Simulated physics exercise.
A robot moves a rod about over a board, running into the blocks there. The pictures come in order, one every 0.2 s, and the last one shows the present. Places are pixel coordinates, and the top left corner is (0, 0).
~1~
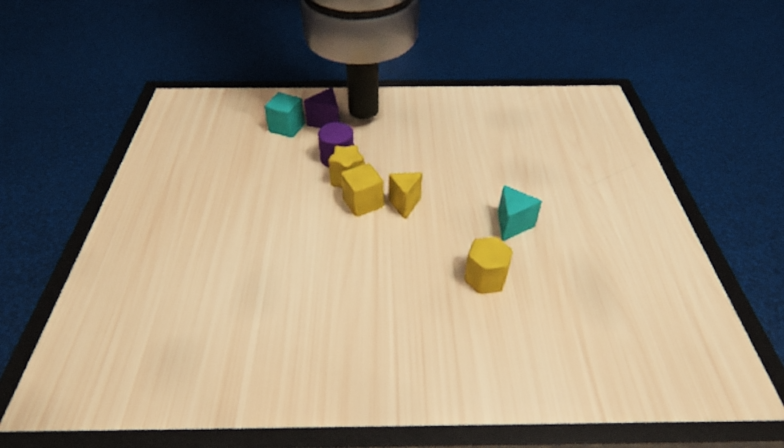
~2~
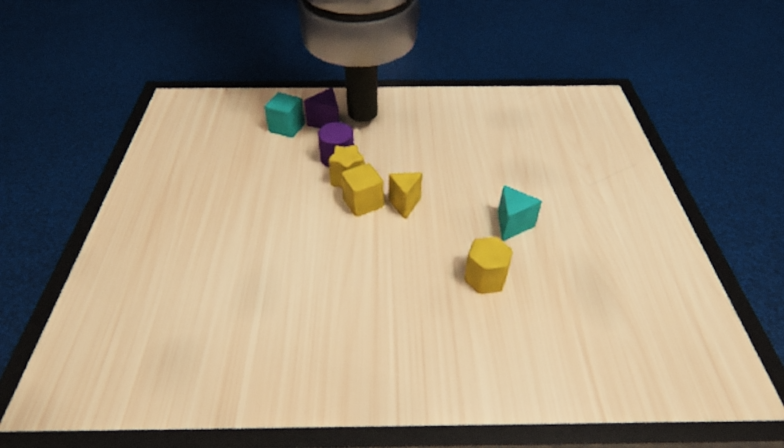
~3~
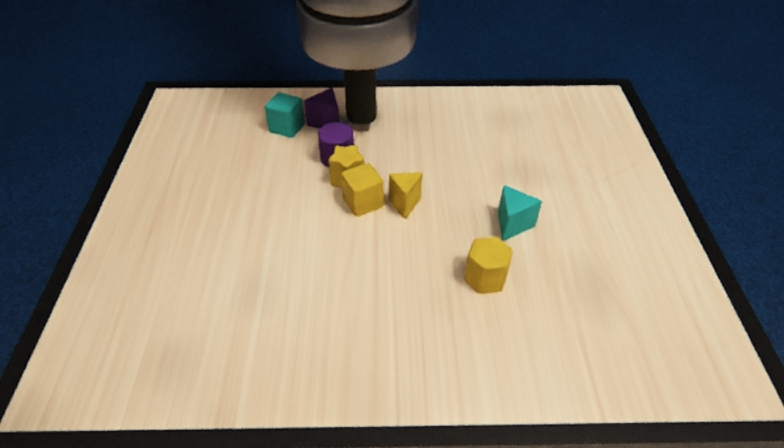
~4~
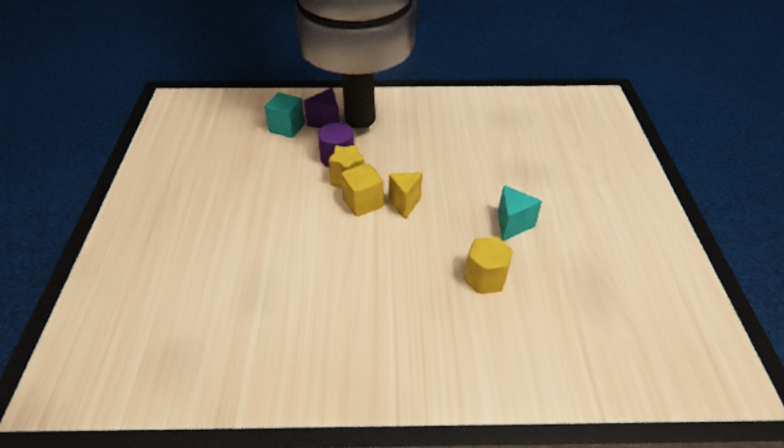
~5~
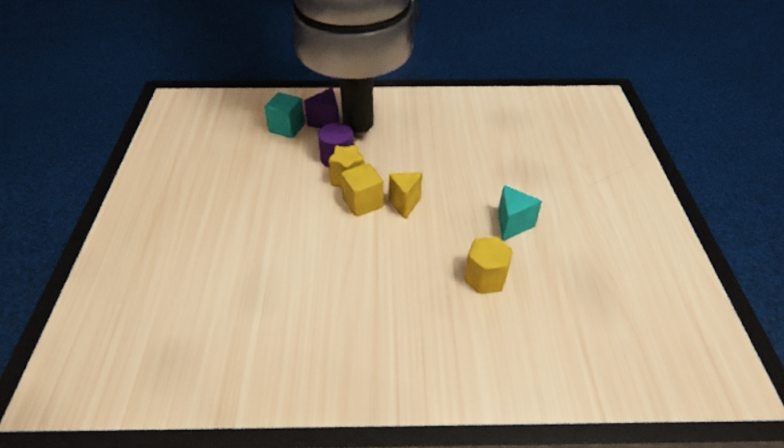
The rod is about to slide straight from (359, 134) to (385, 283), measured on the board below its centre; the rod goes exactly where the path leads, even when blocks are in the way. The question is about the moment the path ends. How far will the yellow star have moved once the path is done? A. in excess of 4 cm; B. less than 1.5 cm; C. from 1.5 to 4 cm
C
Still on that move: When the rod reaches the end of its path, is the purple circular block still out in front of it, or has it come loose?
It ends up beside or behind the rod.
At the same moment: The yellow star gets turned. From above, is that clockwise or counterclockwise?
From overhead, the rotation is clockwise.
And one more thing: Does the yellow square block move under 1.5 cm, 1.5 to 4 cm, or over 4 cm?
The block shifts more than 4 cm.
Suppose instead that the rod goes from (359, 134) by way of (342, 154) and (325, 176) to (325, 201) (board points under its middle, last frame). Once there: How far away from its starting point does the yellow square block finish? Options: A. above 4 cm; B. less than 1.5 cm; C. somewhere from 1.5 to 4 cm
C - somewhere from 1.5 to 4 cm.
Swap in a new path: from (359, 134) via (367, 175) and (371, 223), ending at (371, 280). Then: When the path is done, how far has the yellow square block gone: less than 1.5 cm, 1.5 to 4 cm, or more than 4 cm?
Shift: Over 4 cm.
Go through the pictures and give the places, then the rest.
Rod's lower end at (364, 111); purple circular block at (336, 132); yellow star at (346, 154); yellow square block at (362, 176); yellow triangular piece at (406, 179), in the first frame.
Rod at (363, 113); blocks still, in the second frame.
Rod at (362, 116); blocks still, in the third frame.
Rod at (360, 120); blocks still, in the fourth frame.
Rod at (358, 124); purple circular block at (336, 132); yellow star at (346, 154); yellow square block at (362, 176); yellow triangular piece at (406, 179), in the fifth frame.
What follows on the original path. One third of the way, rod at (365, 167); purple circular block at (327, 140); yellow star at (337, 162), turned 15° anticlockwise.
Two thirds of the way, rod at (373, 216); purple circular block at (327, 140); yellow star at (335, 168), turned 25° clockwise; yellow square block at (349, 221), turned 60° clockwise.
At the end, rod at (385, 273); purple circular block at (327, 140); yellow star at (335, 168), turned 25° clockwise; yellow square block at (341, 236), turned 105° clockwise; yellow triangular piece still.
